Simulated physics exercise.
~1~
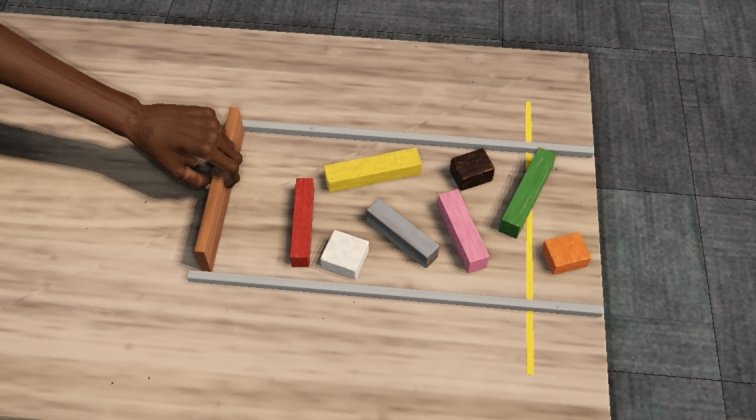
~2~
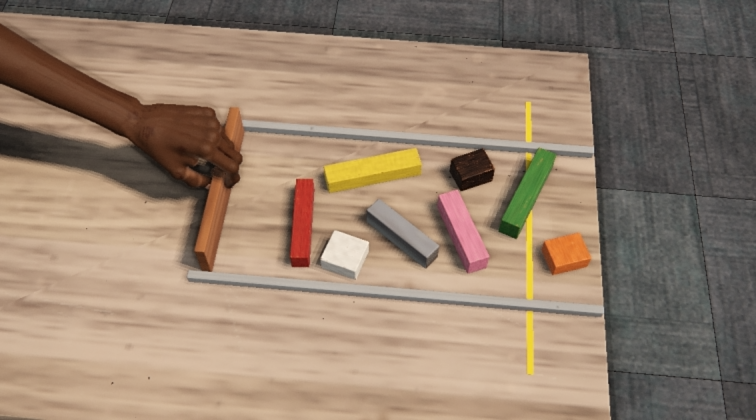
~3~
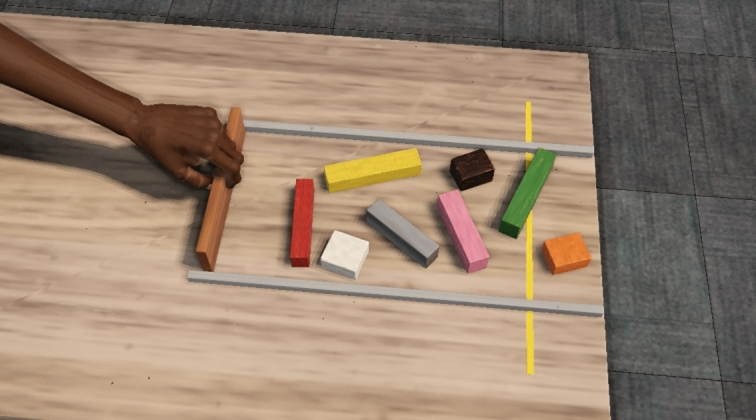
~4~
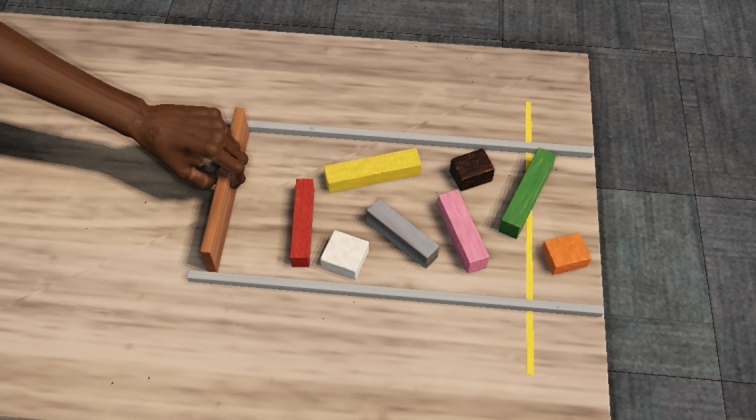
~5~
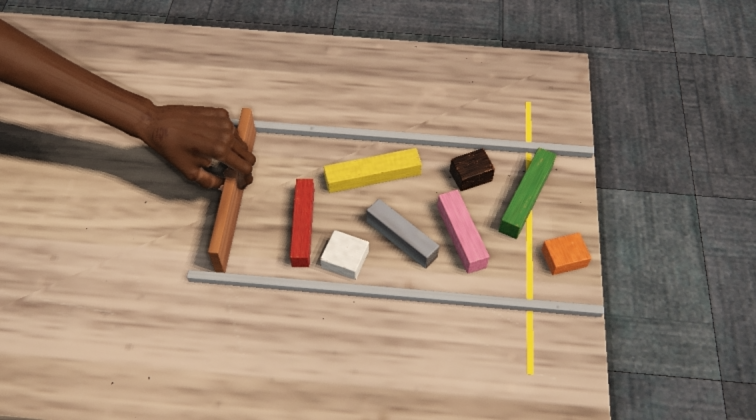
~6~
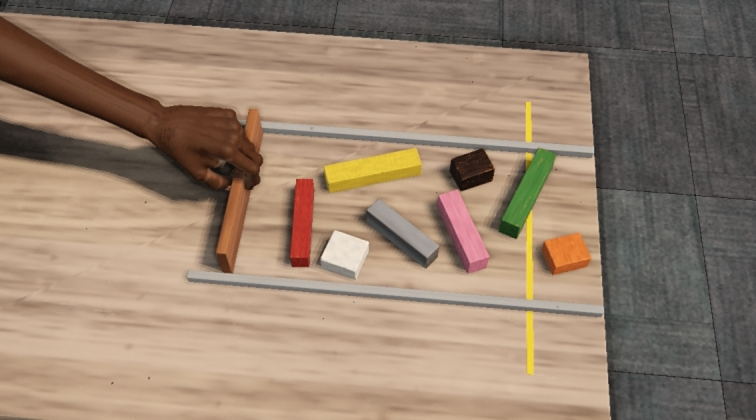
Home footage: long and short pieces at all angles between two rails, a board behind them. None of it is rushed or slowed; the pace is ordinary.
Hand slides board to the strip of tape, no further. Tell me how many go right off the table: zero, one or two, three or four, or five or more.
One or two go right off.
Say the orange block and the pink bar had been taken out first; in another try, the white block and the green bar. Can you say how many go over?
The answer is 1 and then 1.
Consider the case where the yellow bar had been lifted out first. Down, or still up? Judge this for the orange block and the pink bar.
Result - orange block: Gone; pink bar: Up.
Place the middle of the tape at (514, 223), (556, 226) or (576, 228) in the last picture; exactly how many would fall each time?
In that order 2, 5 and 7.
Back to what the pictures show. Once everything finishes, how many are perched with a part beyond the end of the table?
In total, 4 of them.
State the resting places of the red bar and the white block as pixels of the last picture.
Final spots - red bar (539, 242), white block (568, 273).
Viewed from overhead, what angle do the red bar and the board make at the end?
Out of line by around 0°.
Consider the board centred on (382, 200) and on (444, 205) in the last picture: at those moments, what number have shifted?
Respectively 6 and 8.
Soon after, none off yet; orange block at rest near (566, 254); green bar at rest near (528, 192); black block at rest near (472, 170).
At rest, the number that fall off is one or two; fallen, green bar and orange block.
